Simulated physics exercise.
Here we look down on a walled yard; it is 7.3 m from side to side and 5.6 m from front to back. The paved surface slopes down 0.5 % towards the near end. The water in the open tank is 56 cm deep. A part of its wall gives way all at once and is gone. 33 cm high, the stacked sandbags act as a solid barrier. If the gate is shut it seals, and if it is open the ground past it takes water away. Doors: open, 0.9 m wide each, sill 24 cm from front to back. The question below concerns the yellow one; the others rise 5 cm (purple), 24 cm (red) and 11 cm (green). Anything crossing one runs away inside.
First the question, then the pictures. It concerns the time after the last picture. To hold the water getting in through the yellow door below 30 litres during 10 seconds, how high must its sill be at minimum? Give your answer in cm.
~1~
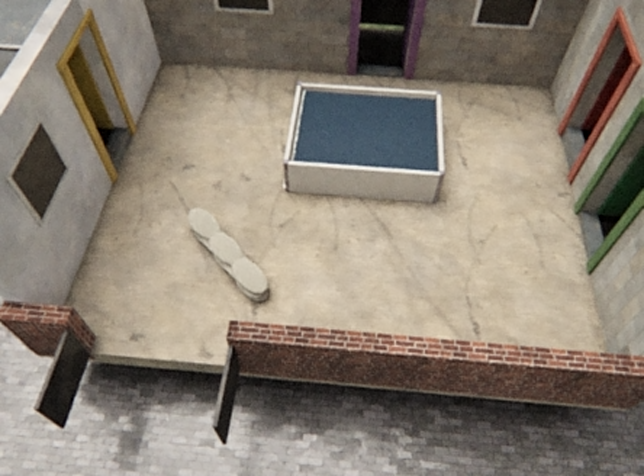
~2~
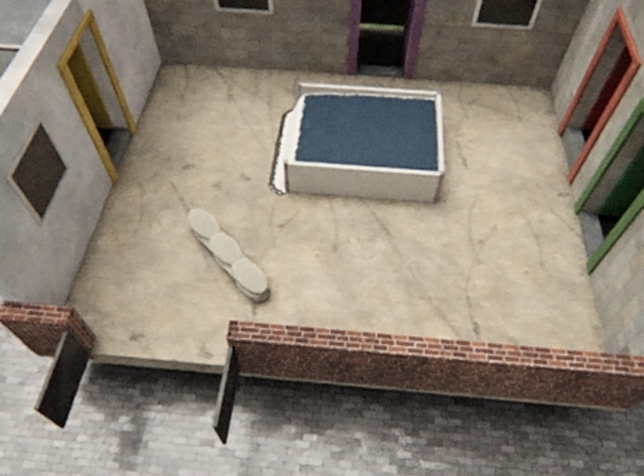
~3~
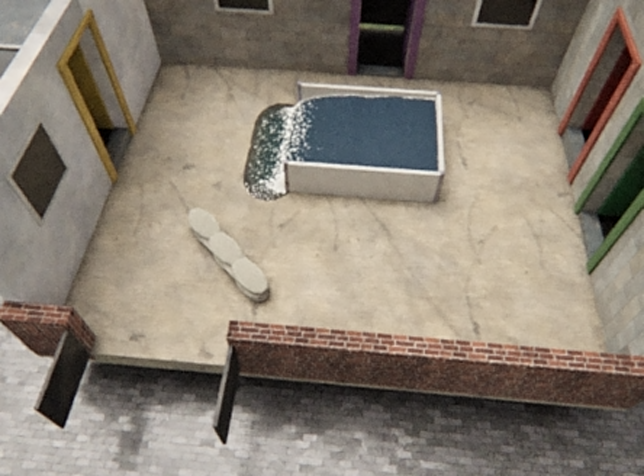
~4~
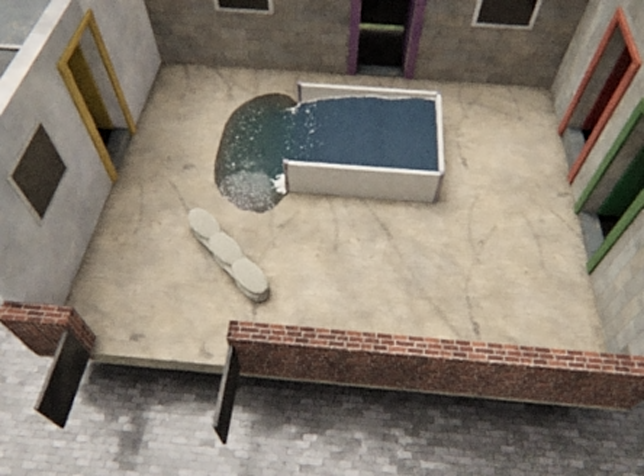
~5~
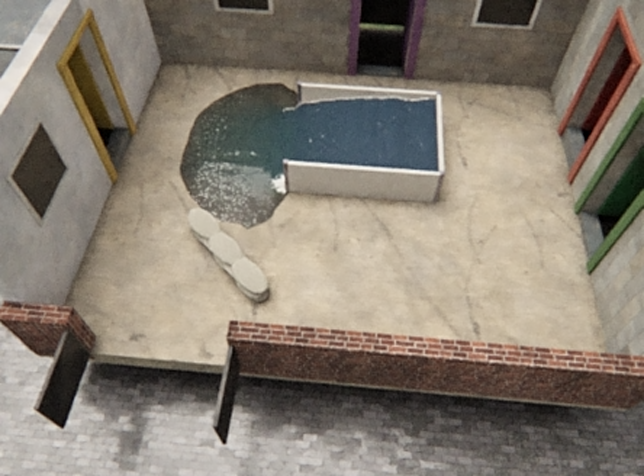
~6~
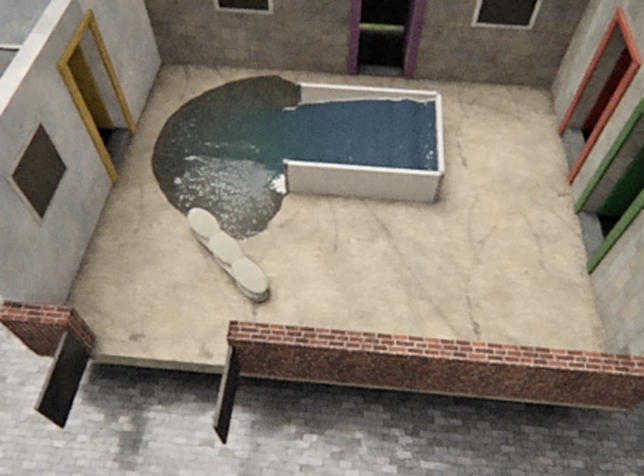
23 cm.
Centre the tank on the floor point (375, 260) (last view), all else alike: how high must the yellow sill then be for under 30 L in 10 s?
In this case, 14.5 cm or so.
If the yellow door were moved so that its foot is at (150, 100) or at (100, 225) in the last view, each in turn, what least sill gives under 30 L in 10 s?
You'd want roughly 20 cm there first, then roughly 14.0 cm.
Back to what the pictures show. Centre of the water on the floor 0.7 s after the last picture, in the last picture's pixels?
My guess is close to (302, 150).
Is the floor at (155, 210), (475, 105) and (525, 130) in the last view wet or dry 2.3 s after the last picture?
One by one: Drenched, clear, clear.
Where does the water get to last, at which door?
Green, last of all.
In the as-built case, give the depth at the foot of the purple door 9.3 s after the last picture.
You'd measure close to 3.5 cm there.
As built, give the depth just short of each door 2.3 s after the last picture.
Depths in cm: Purple 0, red 0, yellow 24, green 0.
Then, 0.7 s after the last picture water covers 25 % of the floor, deepest (30 cm) near (129, 145); 28 cm at the yellow door, 6 litres in over its 19 cm sill.
Then, 2.3 s after the last picture water covers 35 % of the floor, deepest (29 cm) near (144, 108); 24 cm at the yellow door, 57 litres in over its 19 cm sill.
Then, 9.3 s after the last picture water covers 90 % of the floor, deepest (9 cm) near (594, 317); 5 cm at the yellow door, 67 litres in over its 19 cm sill.
At the yellow door as built, the water peaked near 30 cm, 1.5 s after the last picture.
With a sill of 19 cm, 67 litres would have come in within the 10 s; with 26 cm, 9 litres. So under 30 litres takes about 23 cm.
